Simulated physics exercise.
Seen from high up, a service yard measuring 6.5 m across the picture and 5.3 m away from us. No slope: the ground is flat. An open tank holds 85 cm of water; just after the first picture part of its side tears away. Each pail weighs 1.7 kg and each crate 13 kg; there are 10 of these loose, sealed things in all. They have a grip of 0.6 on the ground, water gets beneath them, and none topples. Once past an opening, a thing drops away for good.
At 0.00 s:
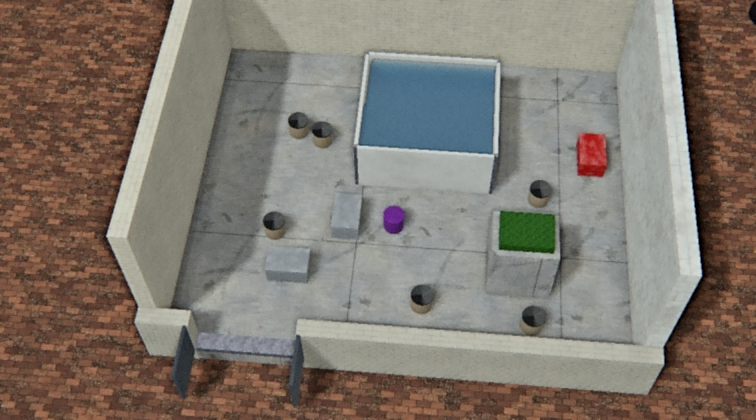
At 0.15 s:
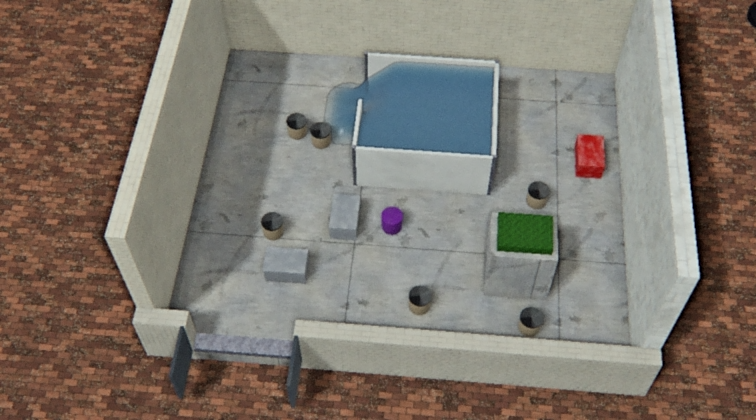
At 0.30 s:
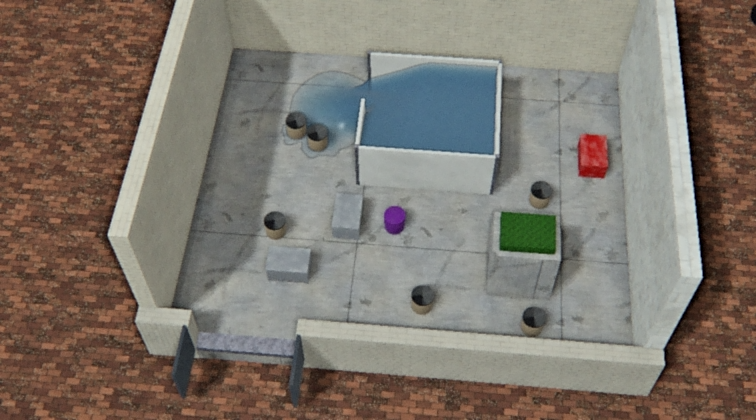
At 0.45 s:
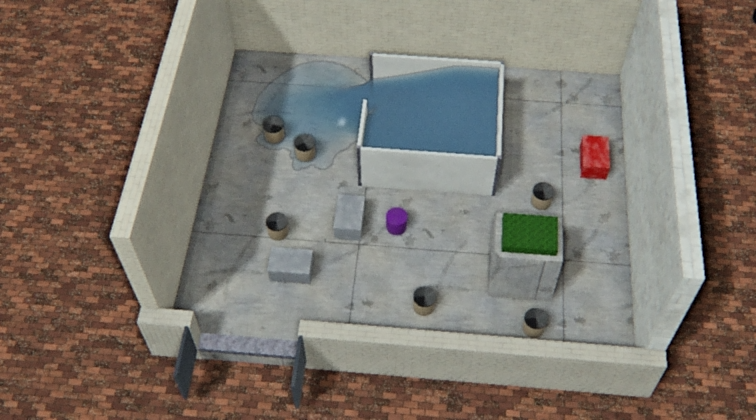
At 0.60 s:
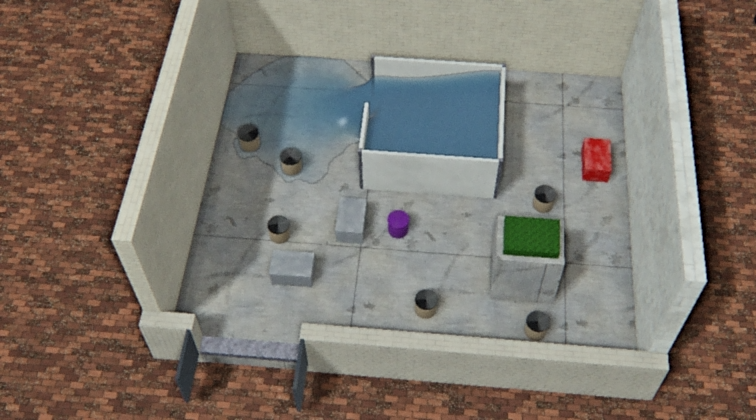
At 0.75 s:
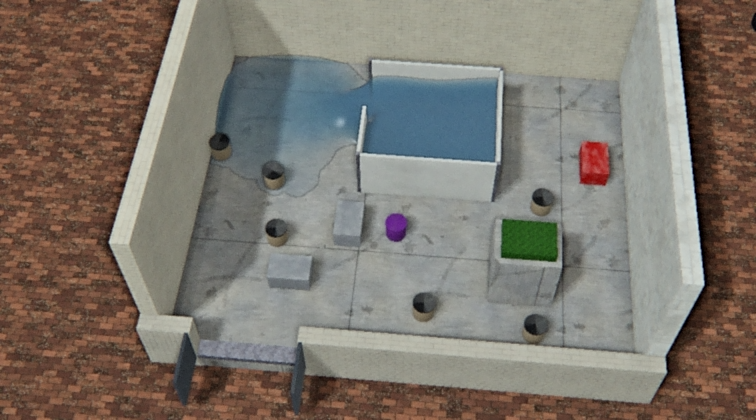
Open tank in a walled yard spilling water through its torn left side, spreading across the floor and pushing two pots leftward.
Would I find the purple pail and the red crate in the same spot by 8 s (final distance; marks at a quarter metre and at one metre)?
At the end, purple pail: Almost still; red crate: Almost still.
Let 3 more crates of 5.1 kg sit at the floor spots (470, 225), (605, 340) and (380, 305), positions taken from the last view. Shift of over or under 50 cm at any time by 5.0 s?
In order: Below it, below it, above it.
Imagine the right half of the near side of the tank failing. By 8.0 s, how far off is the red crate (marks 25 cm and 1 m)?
From there, the red crate gets swept far.
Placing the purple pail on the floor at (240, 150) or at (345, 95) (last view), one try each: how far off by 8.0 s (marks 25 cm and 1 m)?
Taken in turn, it is carried a long way and then is carried a long way.
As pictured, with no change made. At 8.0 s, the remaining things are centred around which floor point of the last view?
Averaged position, last view: Near pixel (510, 246).
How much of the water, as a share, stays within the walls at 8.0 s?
72 % or so.
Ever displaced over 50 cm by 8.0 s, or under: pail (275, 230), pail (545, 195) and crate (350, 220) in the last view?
The first topped the threshold, the second never reached the threshold, and the third never reached the threshold.
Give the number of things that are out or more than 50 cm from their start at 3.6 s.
The count is 4.
After 1.6 s the purple pail is near (396, 222), 0.0 m from its start, aground; the red crate is near (596, 157), 0.0 m from its start, aground; 0 of 10 are out; 1 afloat.
After 3.6 s the purple pail is near (396, 222), 0.0 m from its start, aground; the red crate is near (596, 157), 0.0 m from its start, aground; 2 of 10 are out; 0 afloat.
After 5.6 s the purple pail is near (396, 222), 0.0 m from its start, aground; the red crate is near (596, 157), 0.0 m from its start, aground; 2 of 10 are out; 1 afloat.
After 8.0 s the purple pail is near (395, 222), 0.0 m from its start, aground; the red crate is near (593, 159), 0.1 m from its start, aground; 2 of 10 are out; 3 afloat.
